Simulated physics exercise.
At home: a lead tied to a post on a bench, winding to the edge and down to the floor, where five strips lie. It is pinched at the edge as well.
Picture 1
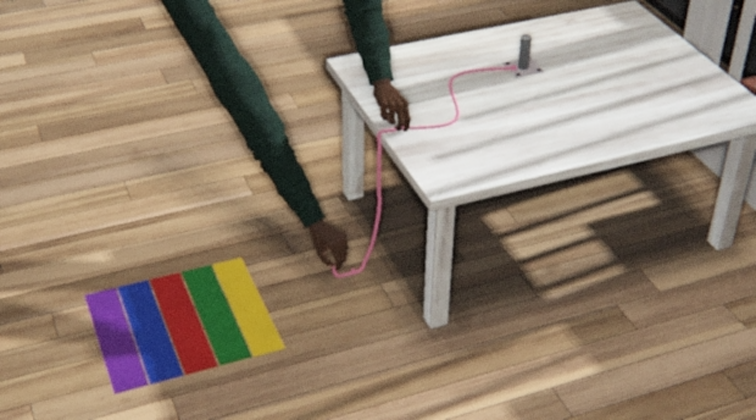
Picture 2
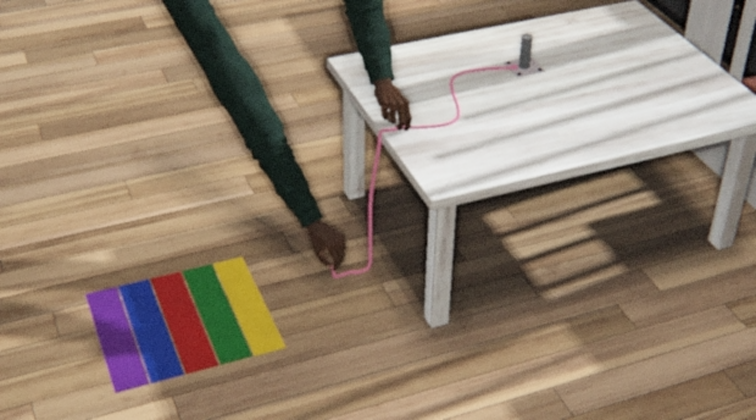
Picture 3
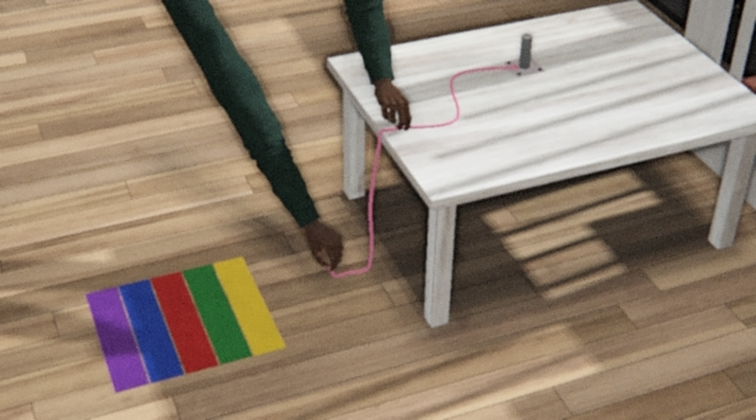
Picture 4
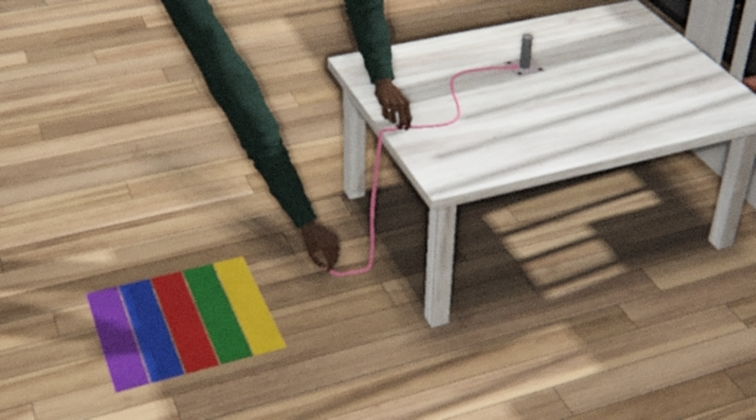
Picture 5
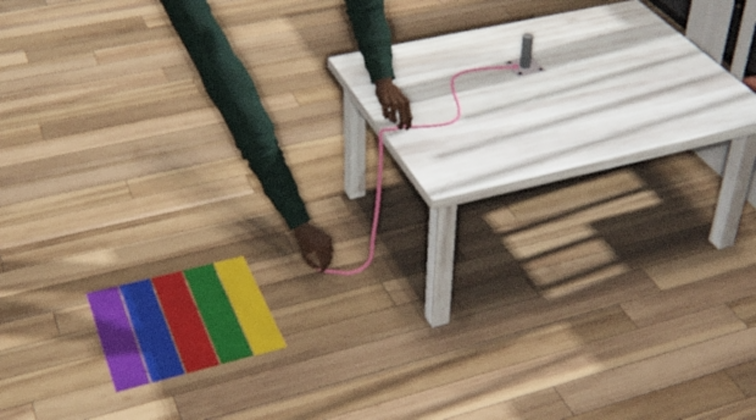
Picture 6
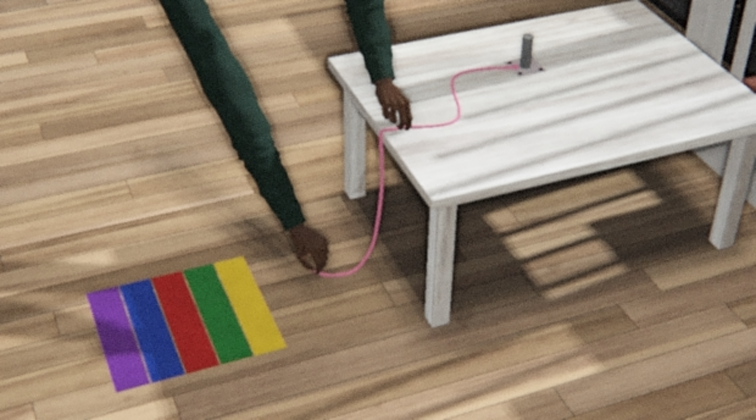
A hand near the floor slowly drew the end of a pink cord slightly left, toward five coloured strips, while another hand held the cord at the edge of a white table.
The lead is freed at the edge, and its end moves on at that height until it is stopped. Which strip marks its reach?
It halts on the red strip.
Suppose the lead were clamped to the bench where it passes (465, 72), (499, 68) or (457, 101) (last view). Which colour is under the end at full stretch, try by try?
In that order: Red; red; green.
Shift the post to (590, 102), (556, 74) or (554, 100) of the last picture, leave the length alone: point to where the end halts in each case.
In that order: (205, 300), (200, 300) and (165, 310).
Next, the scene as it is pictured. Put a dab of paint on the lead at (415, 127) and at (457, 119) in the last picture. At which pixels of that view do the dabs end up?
At (360, 133), then (397, 111).
Soon after, end near (245, 289); over yellow.
Then, end near (200, 300); over green.
At full stretch, end near (173, 306); over red. Over red.
